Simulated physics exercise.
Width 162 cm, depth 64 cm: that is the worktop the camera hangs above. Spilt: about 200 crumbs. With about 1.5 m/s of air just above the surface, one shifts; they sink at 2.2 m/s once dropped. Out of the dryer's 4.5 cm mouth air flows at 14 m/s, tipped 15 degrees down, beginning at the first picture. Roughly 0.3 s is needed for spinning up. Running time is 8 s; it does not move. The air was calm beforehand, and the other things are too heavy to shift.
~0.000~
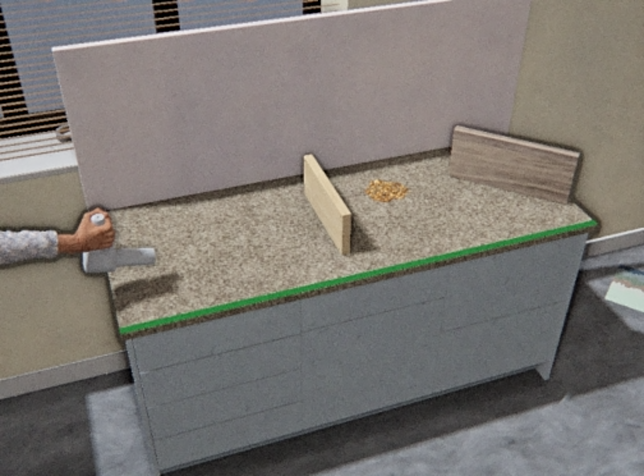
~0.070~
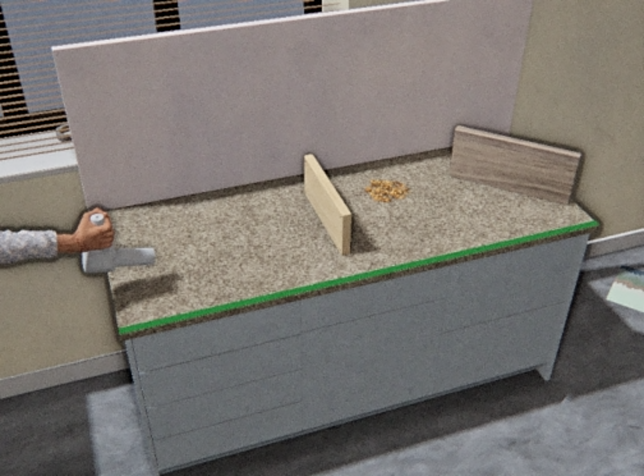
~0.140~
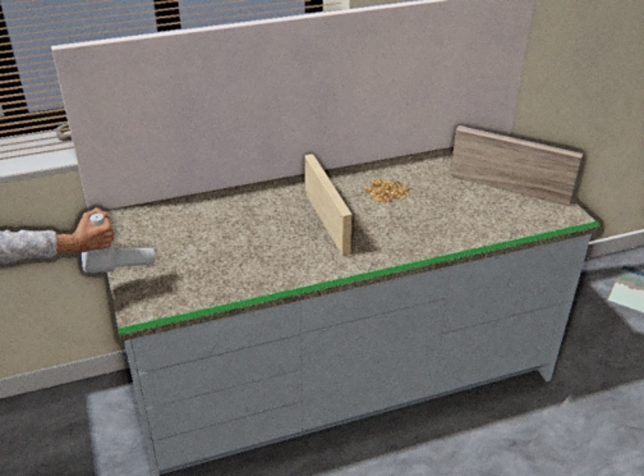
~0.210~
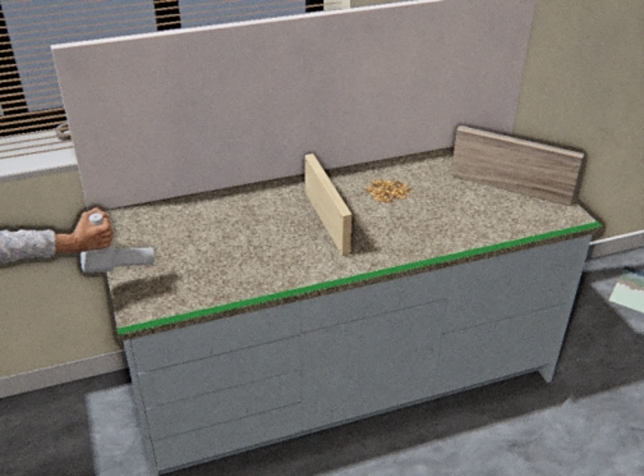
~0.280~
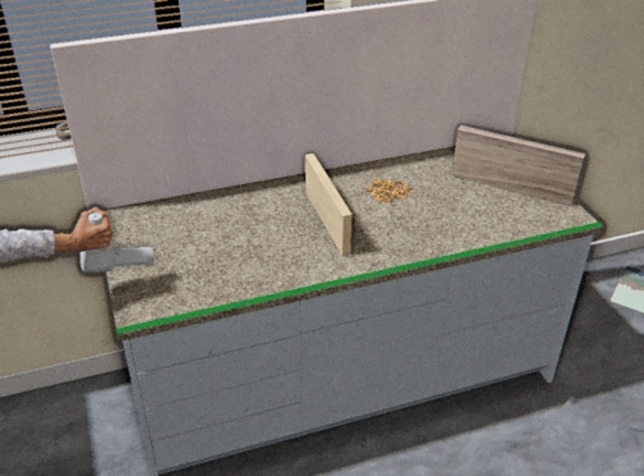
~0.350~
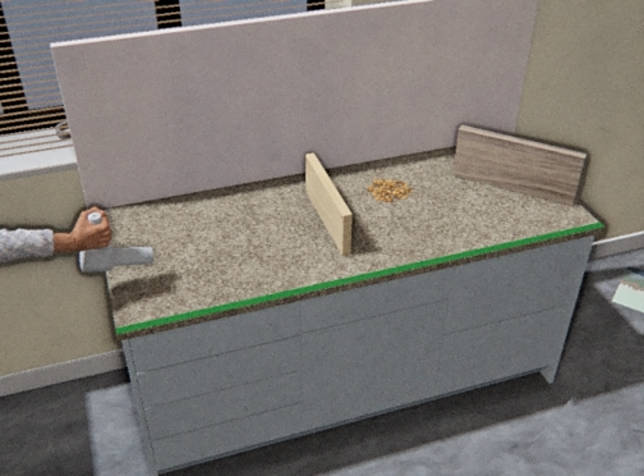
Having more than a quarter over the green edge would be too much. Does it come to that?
Watch it - the losses over that edge are going to stay within one in four.
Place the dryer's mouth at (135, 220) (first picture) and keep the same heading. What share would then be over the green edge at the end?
You'd be looking at something like 0 in a hundred.
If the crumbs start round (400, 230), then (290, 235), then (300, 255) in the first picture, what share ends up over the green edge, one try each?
0 %, 4 %, 90 %.
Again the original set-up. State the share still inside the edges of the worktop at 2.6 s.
Roughly 100 per cent.
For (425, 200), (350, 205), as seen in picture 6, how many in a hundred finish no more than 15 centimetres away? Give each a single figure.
I would say around 60 % and 40 % respectively.
After 1.6 s, 0 % are over the green edge; the middle of those still in play is near (390, 192); 100 % have settled or left.
After 2.6 s, 0 % are over the green edge; the middle of those still in play is near (390, 192); 100 % have settled or left.
After 4.4 s, 0 % are over the green edge; the middle of those still in play is near (390, 192); 100 % have settled or left.
After 8.0 s, at the end, 0 % are over the green edge; the middle of those still in play is near (390, 192).
